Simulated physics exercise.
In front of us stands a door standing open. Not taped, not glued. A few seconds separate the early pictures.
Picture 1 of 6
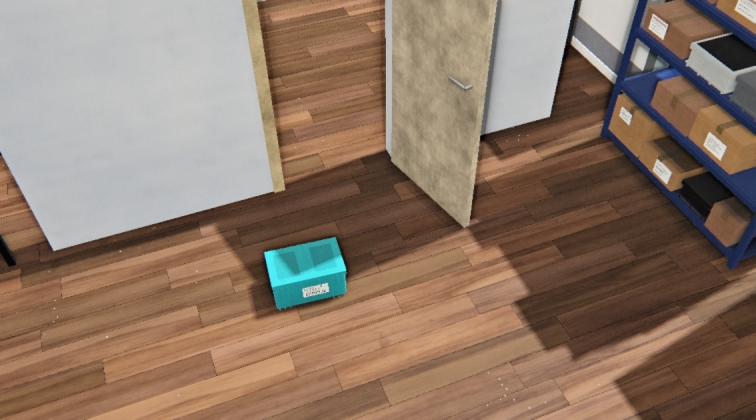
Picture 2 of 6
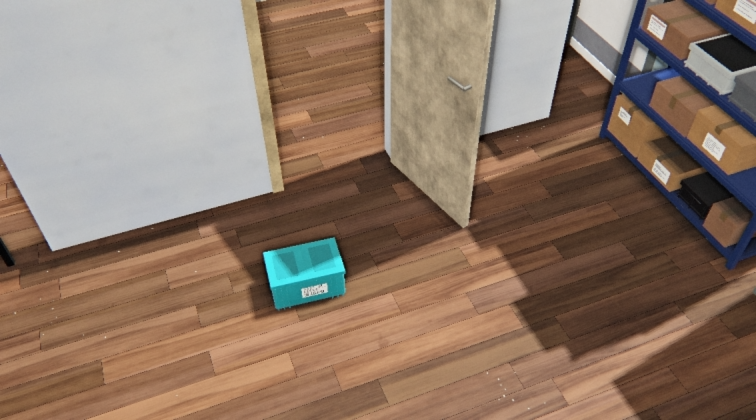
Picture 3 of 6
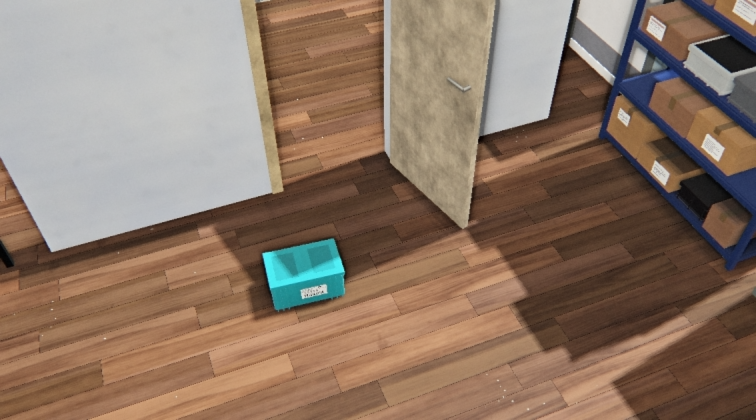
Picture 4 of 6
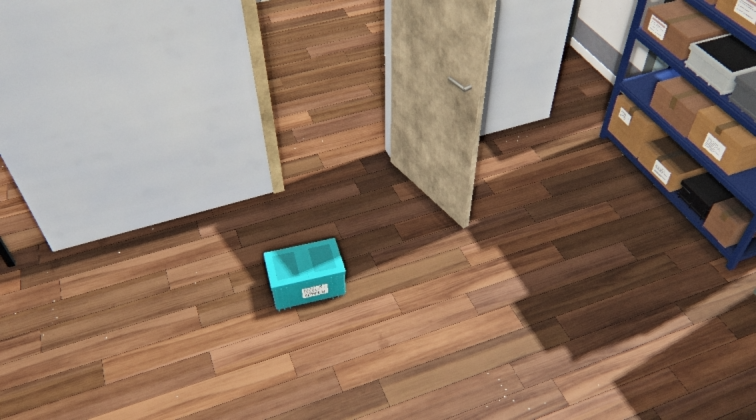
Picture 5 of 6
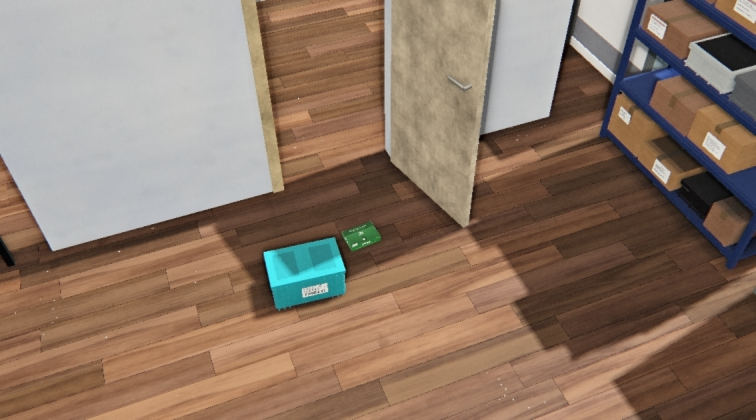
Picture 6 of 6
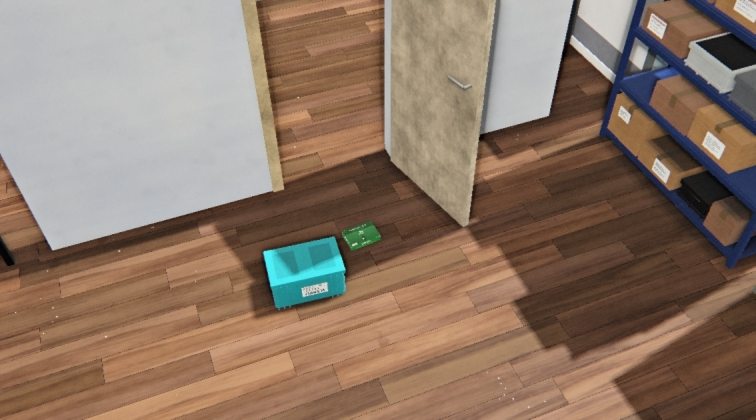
Turquoise tote sitting still on a wooden floor near a wide-open door, with a flat green item later appearing beside it.
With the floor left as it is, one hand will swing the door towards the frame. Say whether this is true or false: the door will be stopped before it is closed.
False, it closes fully.
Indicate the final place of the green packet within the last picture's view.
At about (293, 225).
Then, 1.10 s after the last picture, door at 64°.
Then, 1.40 s after the last picture, door at 47°; green packet slid about its own width near (329, 231).
Then, 1.80 s after the last picture, door at 26°; green packet slid well along near (297, 225).
At rest, door at 0°; moved from the start, green packet; turquoise tote in place. Seen from the same camera at the end, green packet near (293, 225).
